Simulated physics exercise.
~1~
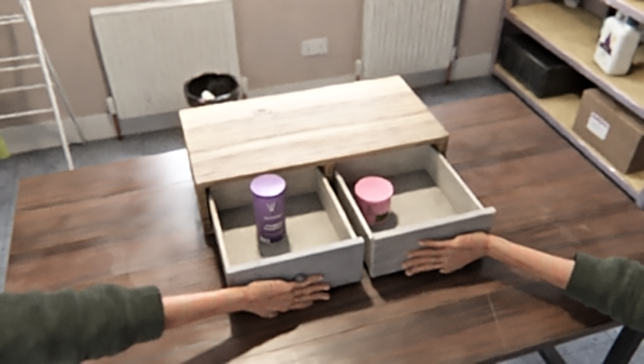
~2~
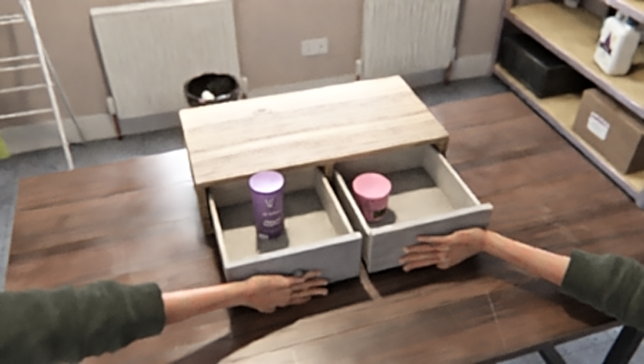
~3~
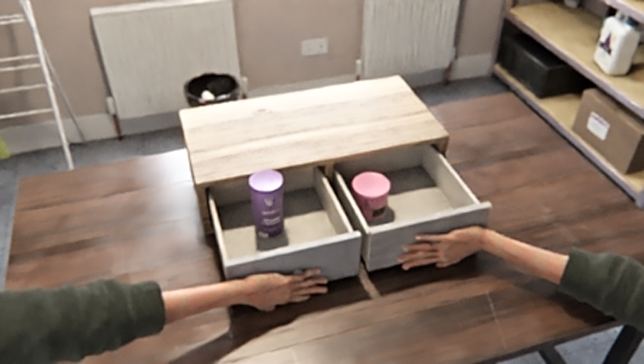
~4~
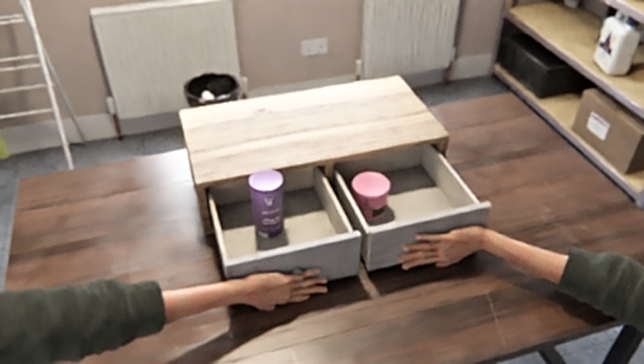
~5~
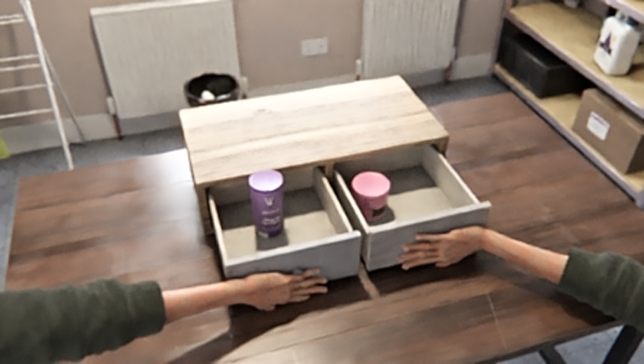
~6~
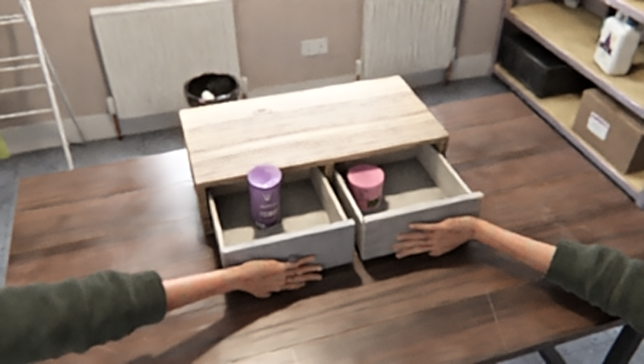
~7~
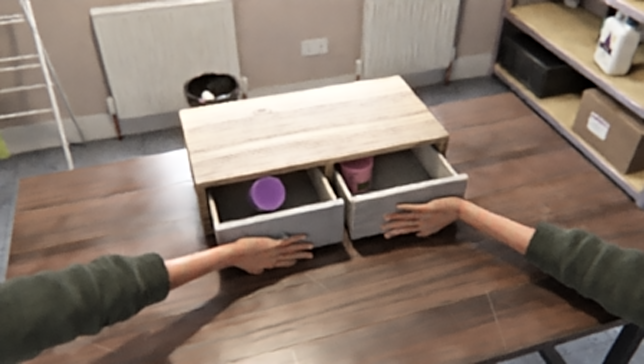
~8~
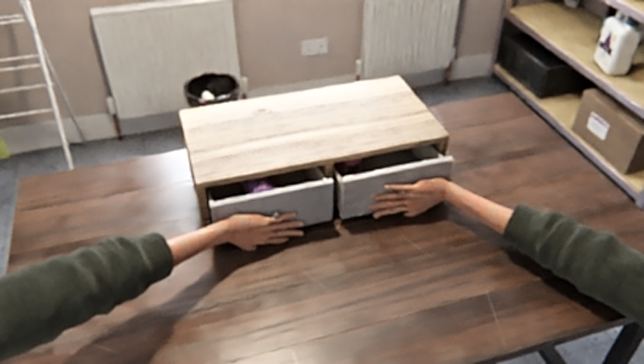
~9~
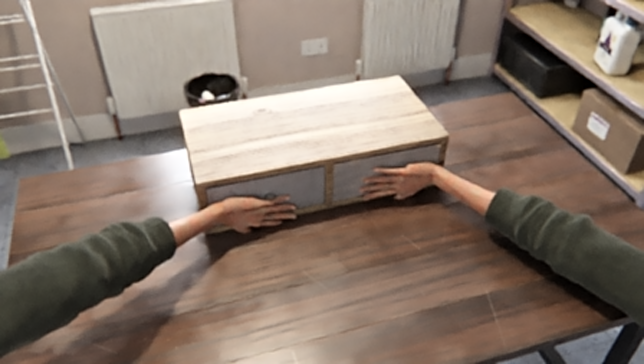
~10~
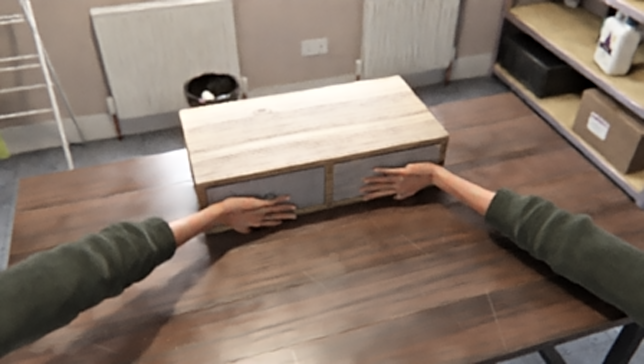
Two hands push both open drawers, holding a purple tin and pink pot, fully shut.
